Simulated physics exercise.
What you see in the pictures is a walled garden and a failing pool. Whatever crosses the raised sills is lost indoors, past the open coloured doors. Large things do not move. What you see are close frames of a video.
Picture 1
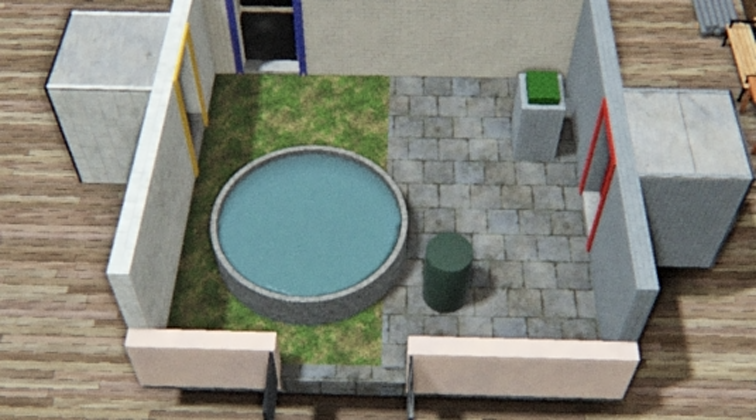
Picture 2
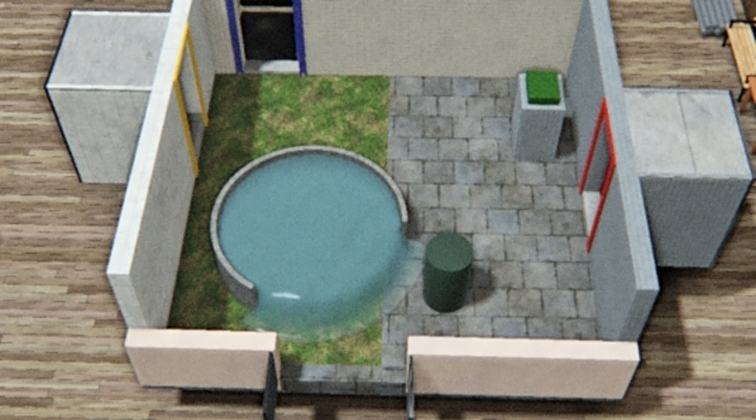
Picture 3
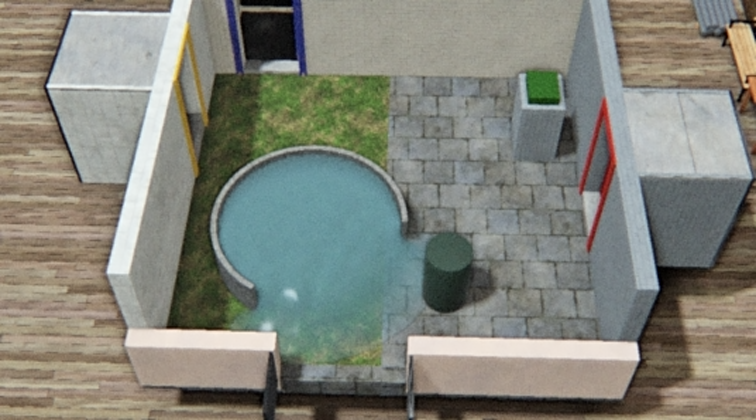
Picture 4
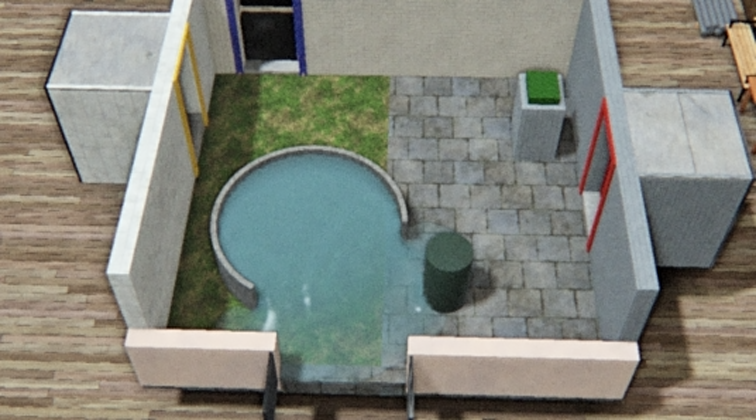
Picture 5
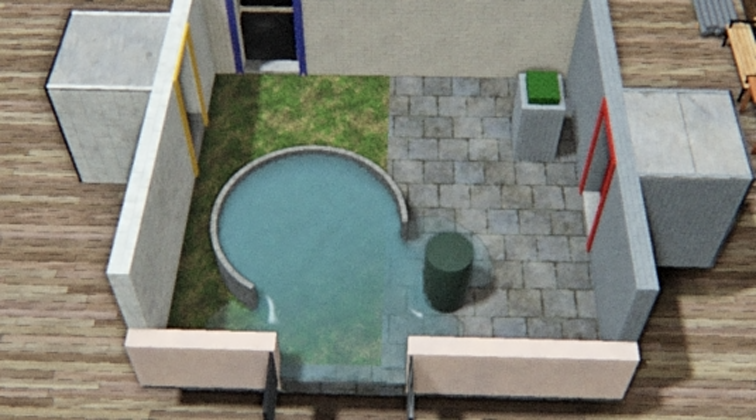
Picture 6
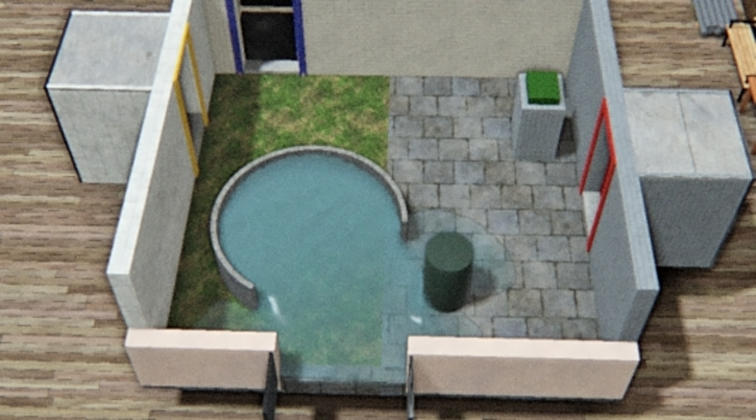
A round pool stood full and still in a walled garden, then its front side opened and water poured out, spreading over the grass and paving and around a dark green cylinder.
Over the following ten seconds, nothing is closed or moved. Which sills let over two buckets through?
Outcome: Blue door: Never tops two buckets; yellow door: Never tops two buckets; red door: Never tops two buckets.
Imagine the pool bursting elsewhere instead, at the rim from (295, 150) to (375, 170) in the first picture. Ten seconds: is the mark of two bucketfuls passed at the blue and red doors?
I'd expect the blue one to get past the mark and the red one to stay beneath the mark.
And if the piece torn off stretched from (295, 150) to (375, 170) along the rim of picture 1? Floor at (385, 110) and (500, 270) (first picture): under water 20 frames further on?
Soaked, then untouched.
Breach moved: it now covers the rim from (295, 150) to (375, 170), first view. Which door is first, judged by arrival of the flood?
I'd go with the blue-painted one.
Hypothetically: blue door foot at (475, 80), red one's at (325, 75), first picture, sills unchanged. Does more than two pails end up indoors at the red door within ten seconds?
Taken on its own, the red door stays beneath the limit.
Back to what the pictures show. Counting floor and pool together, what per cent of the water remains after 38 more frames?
Around 56 parts in a hundred.
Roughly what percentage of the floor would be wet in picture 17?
Around 45 percent, give or take.
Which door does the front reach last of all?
The blue-painted one.
A moment on, water covers 35 % of the floor; the blue door not reached, the yellow door not reached, the red door not reached.
Next, water covers 45 % of the floor; the blue door not reached, the yellow door not reached, the red door wet at the sill, nothing in.
Then, water covers 55 % of the floor; the blue door not reached, the yellow door not reached, the red door wet at the sill, nothing in.
Later, water covers 85 % of the floor; the blue door not reached, the yellow door wet at the sill, nothing in, the red door under two buckets in.
In the end, water covers 100 % of the floor; the blue door wet at the sill, nothing in, the yellow door wet at the sill, nothing in, the red door under two buckets in.
